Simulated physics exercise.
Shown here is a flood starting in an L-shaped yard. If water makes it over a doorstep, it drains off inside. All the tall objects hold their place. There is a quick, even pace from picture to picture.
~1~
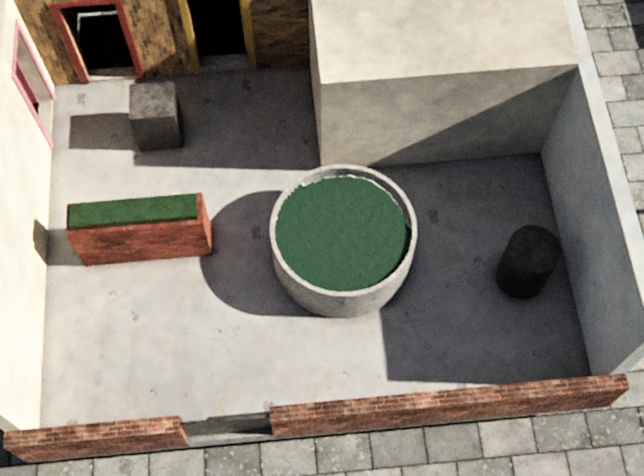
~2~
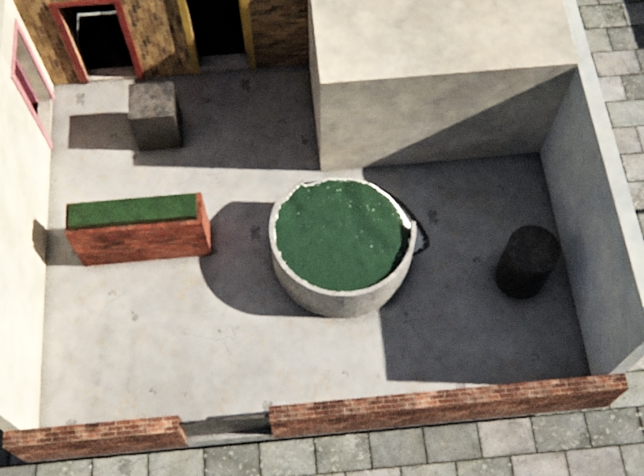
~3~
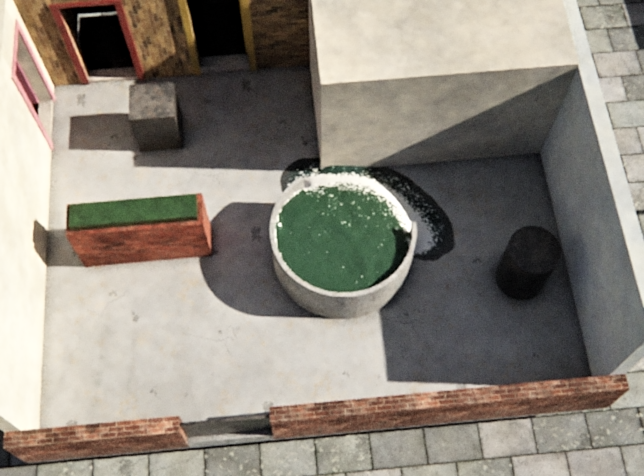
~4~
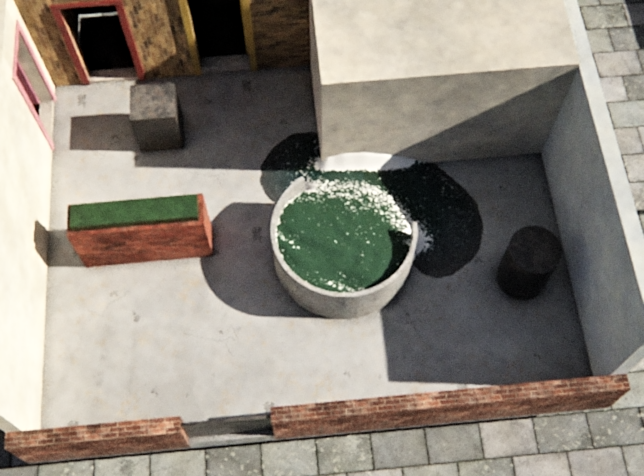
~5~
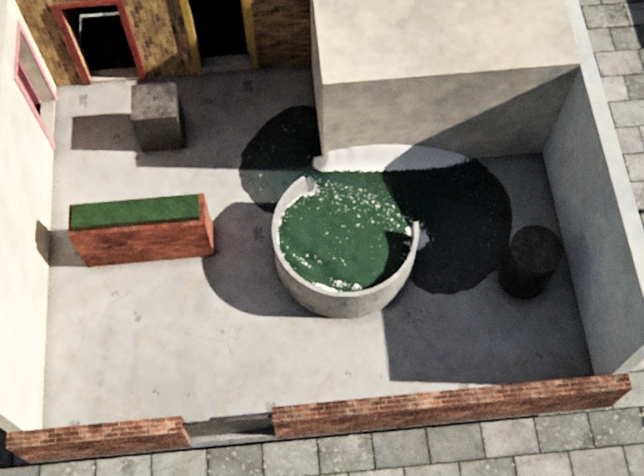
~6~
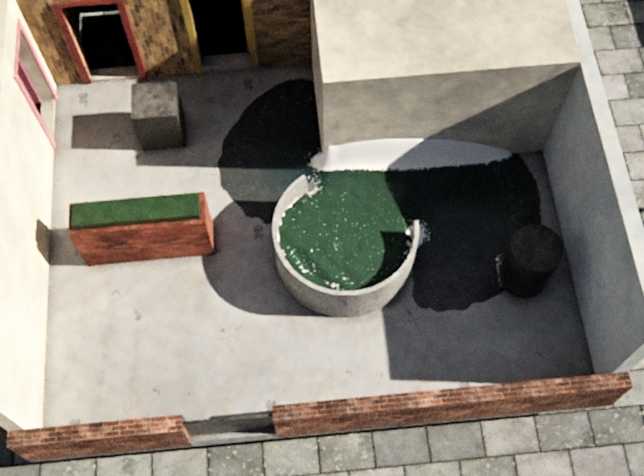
To begin with, a round tank full of green liquid stands whole in a walled yard, near a brick planter and a dark cylinder. Its far side then gives way, and liquid pours out flecked with white, spreading dark across the ground to both sides and reaching the cylinder.
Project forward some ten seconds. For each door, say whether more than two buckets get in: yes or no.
Pink door: Yes; yellow door: No; red door: No.
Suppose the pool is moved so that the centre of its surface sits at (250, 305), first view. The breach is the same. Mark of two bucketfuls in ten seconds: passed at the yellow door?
As I read it, yellow tops the mark.
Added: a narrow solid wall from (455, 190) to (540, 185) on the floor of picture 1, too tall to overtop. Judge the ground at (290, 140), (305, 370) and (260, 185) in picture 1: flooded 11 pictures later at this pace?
First soaked, then spared, then soaked.
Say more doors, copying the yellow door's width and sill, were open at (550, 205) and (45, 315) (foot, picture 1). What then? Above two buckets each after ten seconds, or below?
Lab note, doors in listed order: Over the limit, under the limit.
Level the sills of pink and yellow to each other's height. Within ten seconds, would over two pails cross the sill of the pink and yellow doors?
Results - pink door fails to reach it, yellow door surpasses it.
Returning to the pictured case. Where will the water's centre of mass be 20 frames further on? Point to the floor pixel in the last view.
It's close to (387, 226).
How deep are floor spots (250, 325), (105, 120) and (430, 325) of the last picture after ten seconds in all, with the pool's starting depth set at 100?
My figures are about 2, 6 and 8 percent.
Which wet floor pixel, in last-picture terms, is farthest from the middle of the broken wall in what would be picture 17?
The farthest point of the front sits at (57, 85).
A moment on, water covers 30 % of the floor; the pink door not reached, the yellow door wet at the sill, nothing in, the red door not reached.
Next, water covers 40 % of the floor; the pink door not reached, the yellow door under two buckets in, the red door wet at the sill, nothing in.
Then, water covers 65 % of the floor; the pink door over two buckets in, the yellow door under two buckets in, the red door wet at the sill, nothing in.
Later, water covers 90 % of the floor; the pink door over two buckets in, the yellow door under two buckets in, the red door under two buckets in.
In the end, water covers 100 % of the floor; the pink door over two buckets in, the yellow door under two buckets in, the red door under two buckets in.
